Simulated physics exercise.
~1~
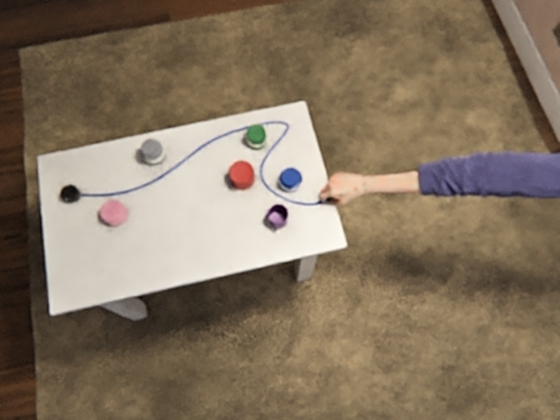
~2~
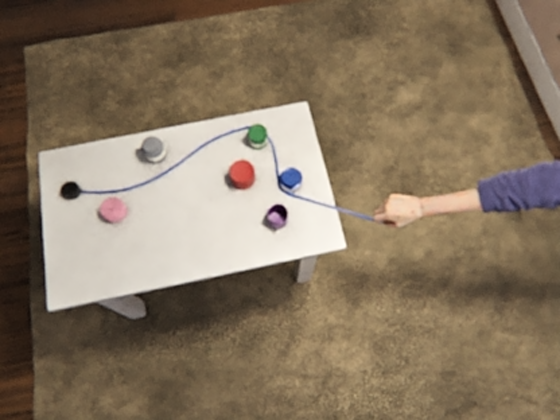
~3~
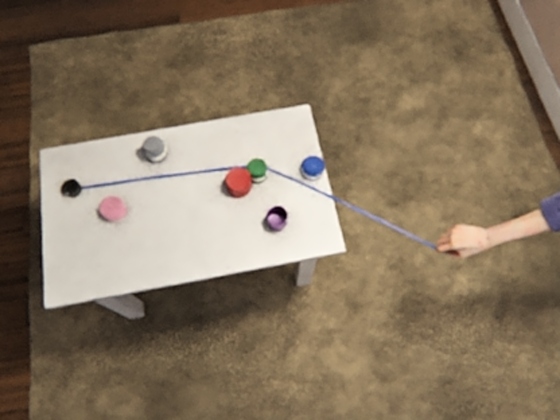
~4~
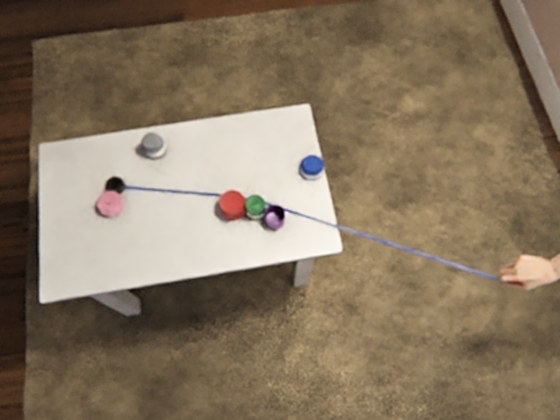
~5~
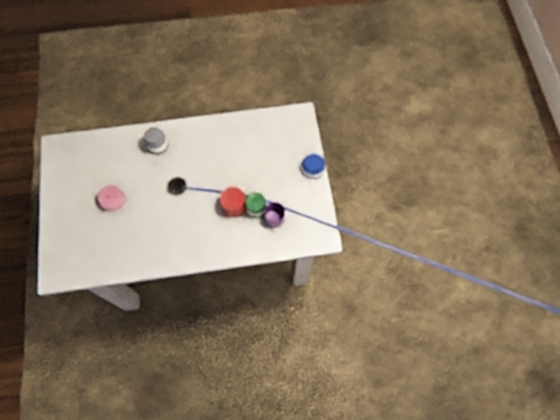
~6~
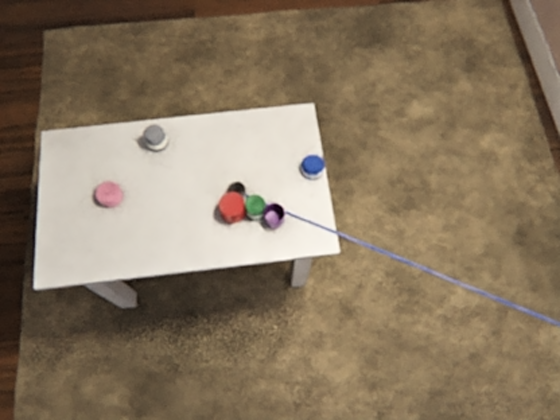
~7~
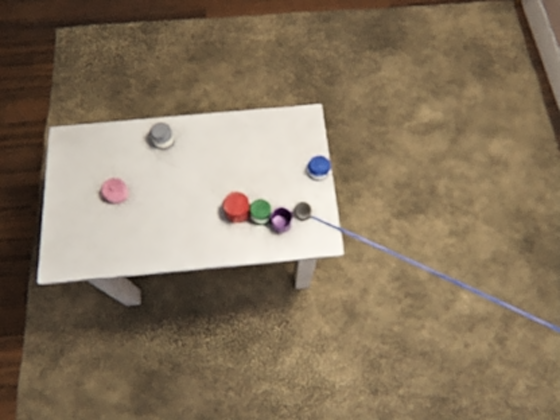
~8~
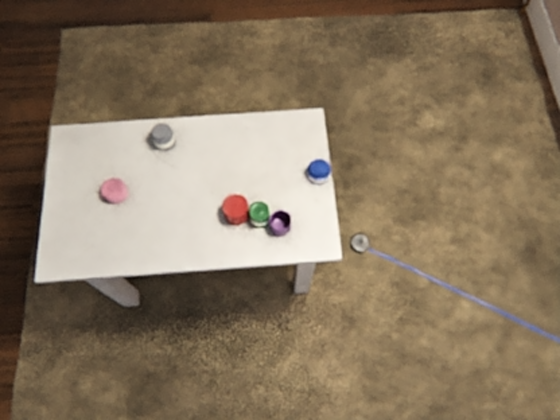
A hand pulling a blue lead rightwards, dragging green and red containers down a white table before the black pad drops off.
